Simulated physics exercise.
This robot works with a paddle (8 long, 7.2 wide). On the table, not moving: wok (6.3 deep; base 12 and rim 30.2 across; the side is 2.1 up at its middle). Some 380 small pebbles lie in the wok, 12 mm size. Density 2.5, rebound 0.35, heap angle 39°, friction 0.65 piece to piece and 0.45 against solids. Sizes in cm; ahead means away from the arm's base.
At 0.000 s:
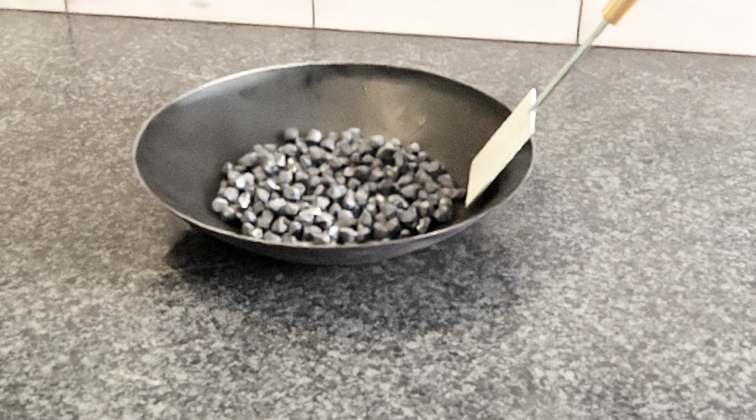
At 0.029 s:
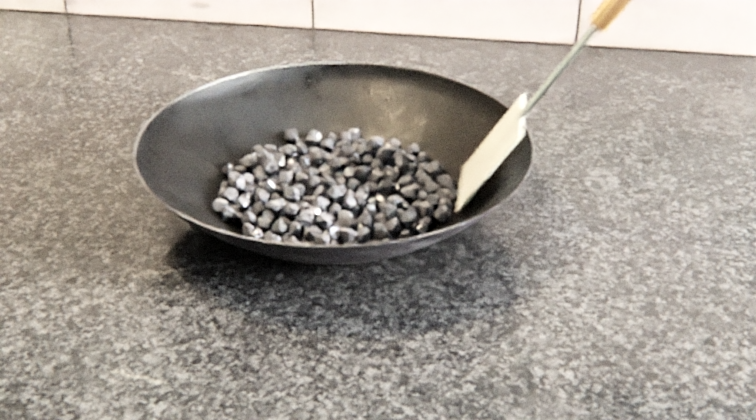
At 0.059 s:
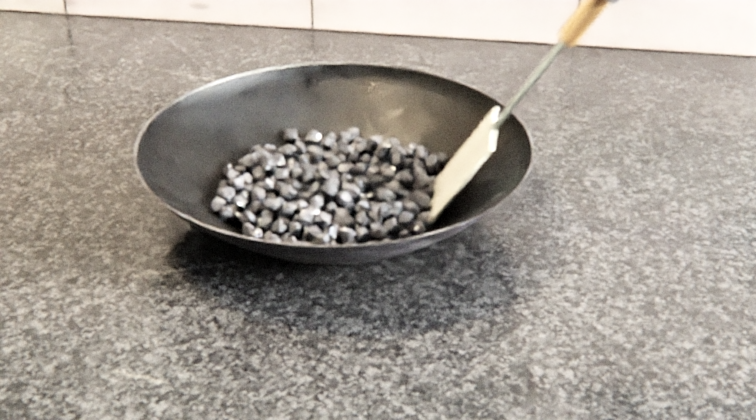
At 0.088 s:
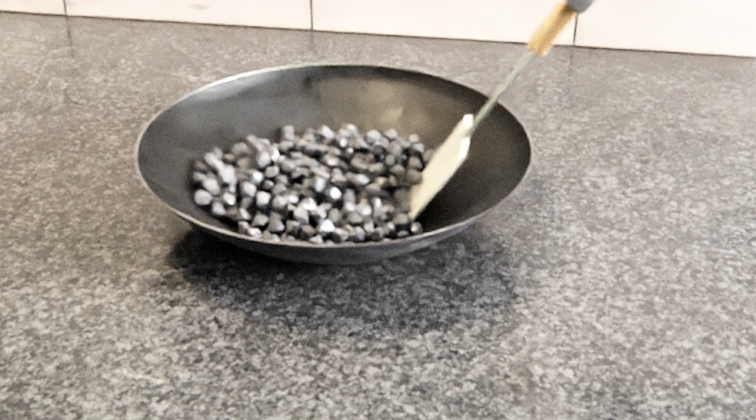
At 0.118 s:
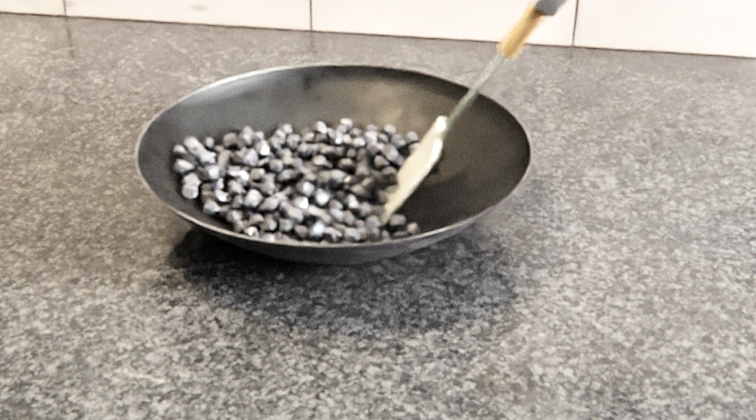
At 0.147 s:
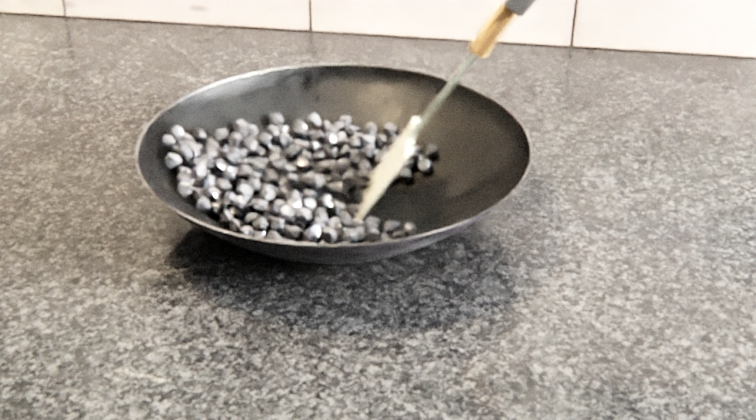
A pale paddle sweeping leftward through small dark pebbles in a black wok on a speckled grey countertop, pushing them left.
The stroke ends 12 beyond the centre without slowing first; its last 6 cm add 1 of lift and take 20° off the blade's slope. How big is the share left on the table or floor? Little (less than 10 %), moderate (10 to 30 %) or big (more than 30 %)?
On the table or floor the share is big, more than 30 %.
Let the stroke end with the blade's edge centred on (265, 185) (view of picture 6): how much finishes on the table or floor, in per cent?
About 0 per cent.
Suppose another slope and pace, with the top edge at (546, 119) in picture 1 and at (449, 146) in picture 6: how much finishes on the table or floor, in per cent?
Some 25 per cent.
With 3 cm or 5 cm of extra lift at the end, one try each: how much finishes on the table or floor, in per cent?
Some 35 and 30 per cent.
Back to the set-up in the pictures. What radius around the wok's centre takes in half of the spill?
About 24 cm.
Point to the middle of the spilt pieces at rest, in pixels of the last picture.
At about (65, 175).
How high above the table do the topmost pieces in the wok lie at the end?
About 6.5 cm.
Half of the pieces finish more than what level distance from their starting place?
Some 6 cm.
After 0.22 s, sloping 58°, highest piece 7 above the table; 381 in the wok, 1 on the blade or in flight.
After 0.29 s, sloping 51°, highest piece 9 above the table; 365 in the wok, 17 on the blade or in flight.
After 0.53 s, sloping 38°, highest piece 7 above the table; 236 in the wok, 144 on the table or floor, 2 on the blade or in flight.
After 1.58 s, sloping 38°, highest piece 7 above the table; 235 in the wok, 147 on the table or floor.
In the end, 235 in the wok, 147 on the table or floor. That is 38 % on the table or floor.
